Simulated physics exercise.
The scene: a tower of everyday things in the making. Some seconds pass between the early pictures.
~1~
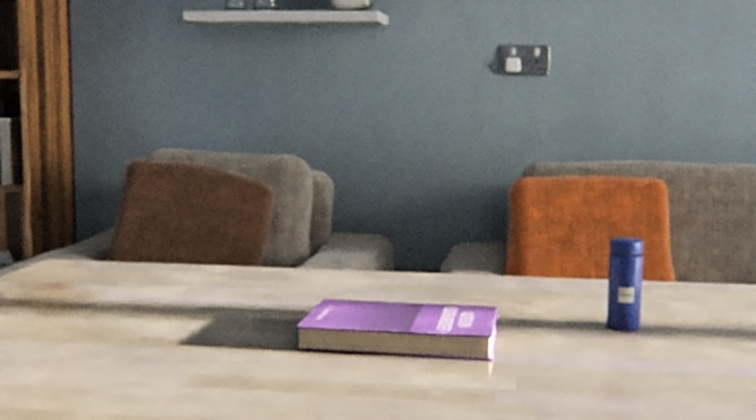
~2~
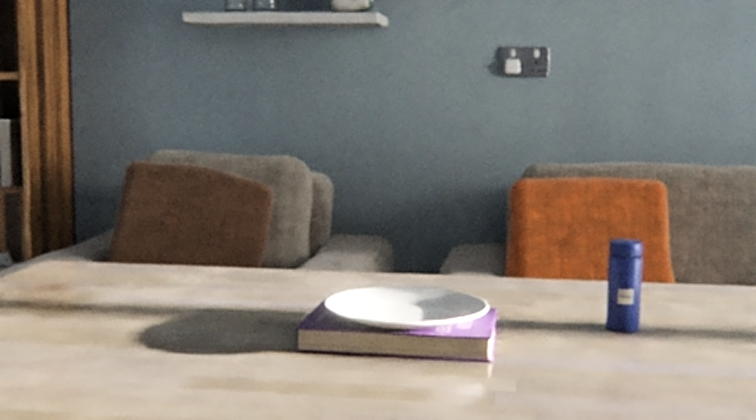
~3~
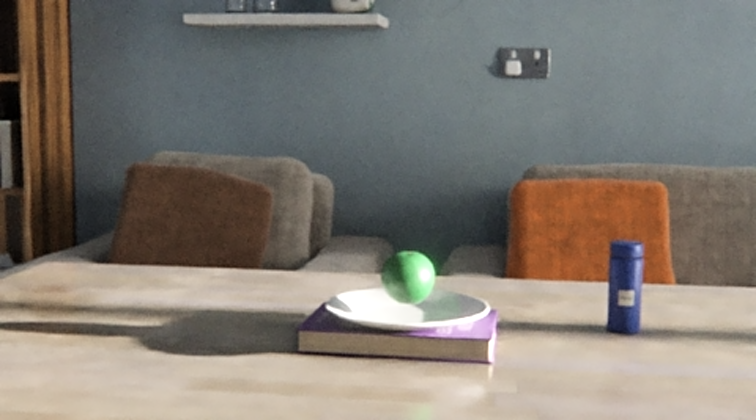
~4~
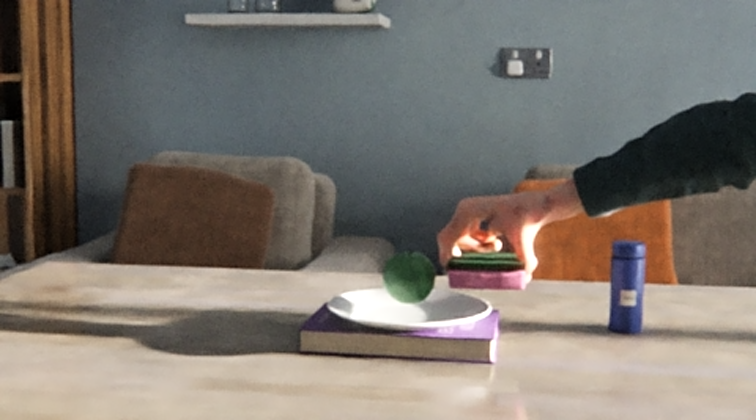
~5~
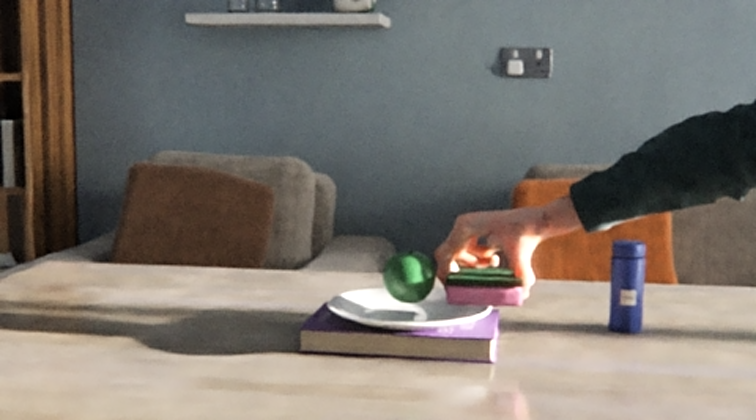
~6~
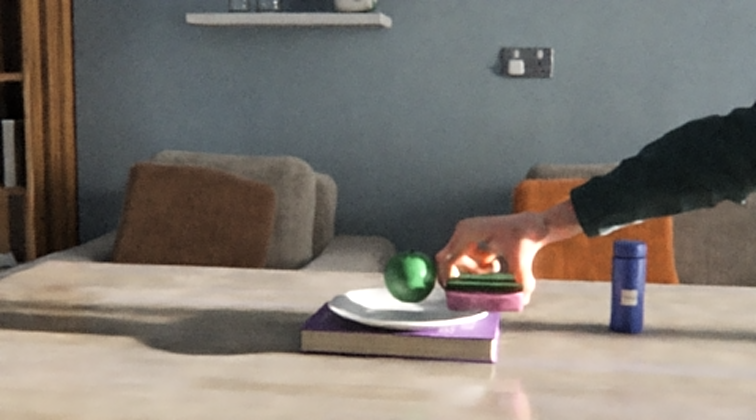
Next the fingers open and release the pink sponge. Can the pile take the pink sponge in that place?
The pile stays up.
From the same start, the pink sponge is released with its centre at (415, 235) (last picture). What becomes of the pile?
Then it loses its balance.
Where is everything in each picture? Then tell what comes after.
The last thing is not in view yet; blue shaker (625, 283), in the first picture.
The last thing is not in view yet; white plate (406, 310), in the second picture.
The last thing is not in view yet; blue shaker (625, 287), in the third picture.
Coming down; pink sponge (488, 272); white plate (409, 312), in the fourth picture.
Coming down; pink sponge (485, 287); blue shaker (627, 286), in the fifth picture.
In place under the hand; pink sponge (486, 292); white plate (410, 311), in the sixth picture.
Then, 0.10 s on from there, no change.
Then, 0.40 s on from there, pink sponge resting near (486, 293).
In the end, all 5 unmoved. At the end, from the last picture's camera, pink sponge near (486, 293). The pile holds.
